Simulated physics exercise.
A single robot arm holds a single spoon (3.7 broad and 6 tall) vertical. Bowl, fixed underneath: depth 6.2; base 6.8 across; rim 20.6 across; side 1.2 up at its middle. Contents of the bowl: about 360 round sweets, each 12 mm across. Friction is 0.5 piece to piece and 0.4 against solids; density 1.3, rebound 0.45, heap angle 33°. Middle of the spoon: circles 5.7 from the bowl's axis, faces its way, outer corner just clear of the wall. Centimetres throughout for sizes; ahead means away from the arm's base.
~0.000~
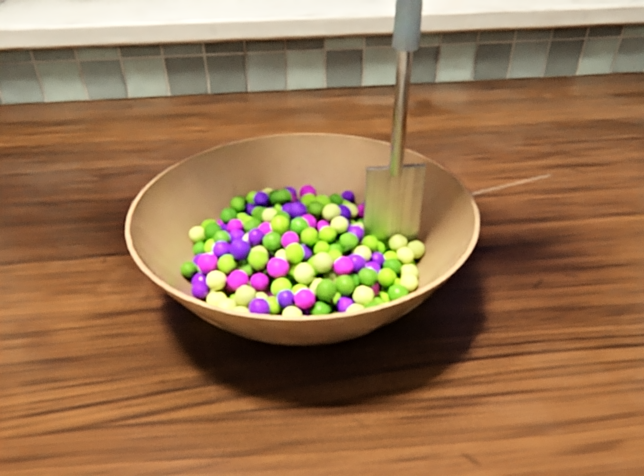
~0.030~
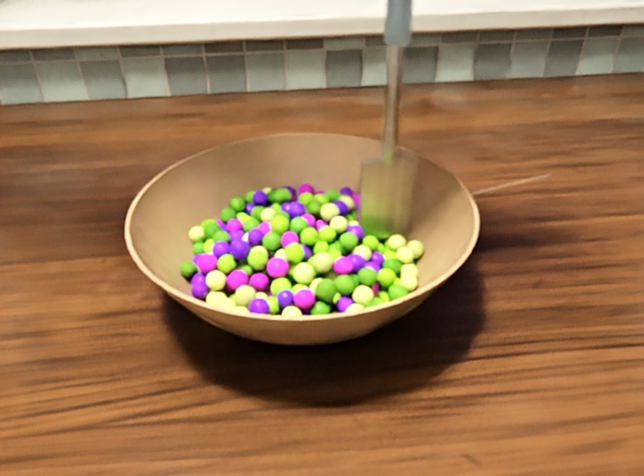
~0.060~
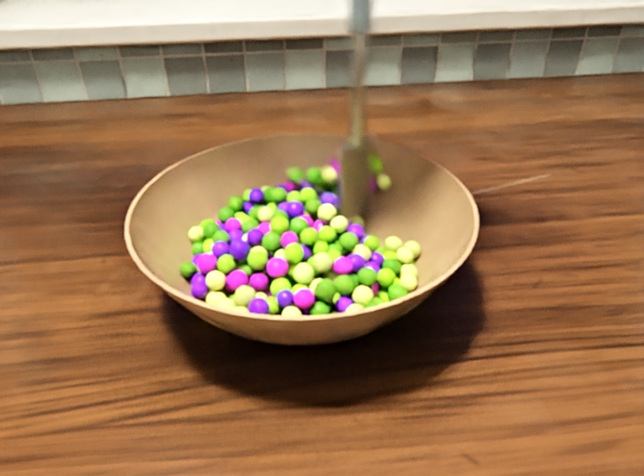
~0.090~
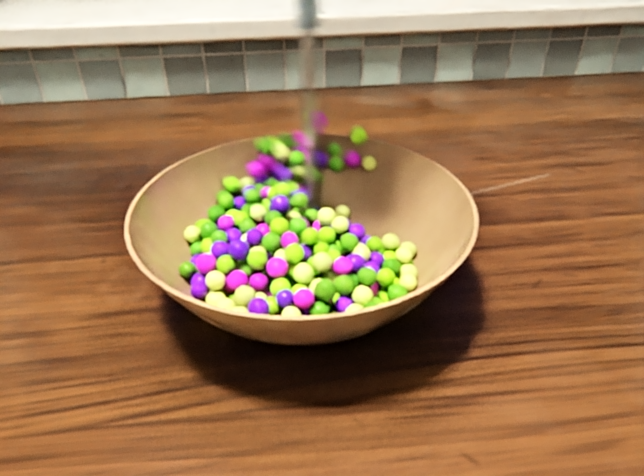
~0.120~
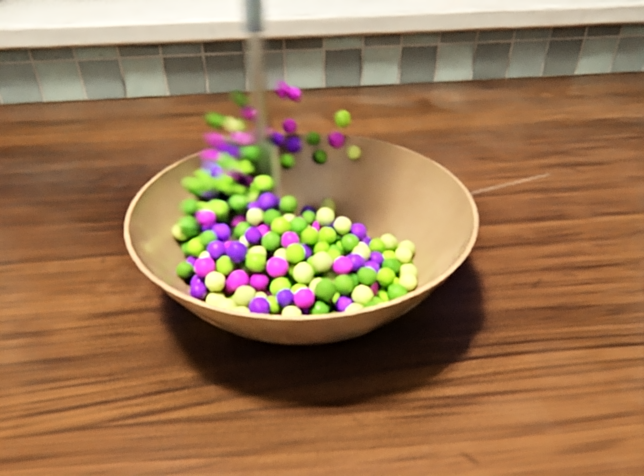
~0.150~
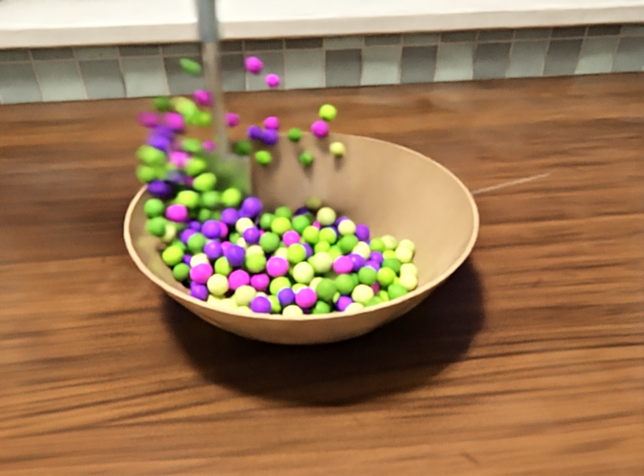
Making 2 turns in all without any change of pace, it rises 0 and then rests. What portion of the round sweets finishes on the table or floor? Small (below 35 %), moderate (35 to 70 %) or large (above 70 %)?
Moderate.
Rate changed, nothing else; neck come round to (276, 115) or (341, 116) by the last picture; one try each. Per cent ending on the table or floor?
So, roughly 40 percent the first time and 15 percent the second.
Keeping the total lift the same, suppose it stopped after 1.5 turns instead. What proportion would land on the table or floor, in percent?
It would be around 45 percent.
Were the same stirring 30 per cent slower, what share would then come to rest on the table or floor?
I'd say close to 40 %.
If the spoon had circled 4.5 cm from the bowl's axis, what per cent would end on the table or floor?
In that case some 45 per cent.
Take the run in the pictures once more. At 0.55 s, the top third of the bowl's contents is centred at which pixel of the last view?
I'd say about (255, 258).
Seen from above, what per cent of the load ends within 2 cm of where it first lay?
Around 10 in a hundred, roughly.
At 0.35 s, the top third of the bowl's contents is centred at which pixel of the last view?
I'd put its middle near (401, 196).
After 0.35 s, 6° round, highest piece 16 above the table; 243 in the bowl, 43 on the table or floor, 69 in flight or on the tool.
After 0.55 s, 227° round, highest piece 10 above the table; 191 in the bowl, 138 on the table or floor, 26 in flight or on the tool.
After 0.85 s, 0° round, highest piece 7 above the table; 189 on the table or floor, 164 in the bowl, 2 in flight or on the tool.
After 1.55 s, 0° round, highest piece 5 above the table; 191 on the table or floor, 164 in the bowl.
At rest, 191 on the table or floor, 164 in the bowl. That is 54 % on the table or floor.
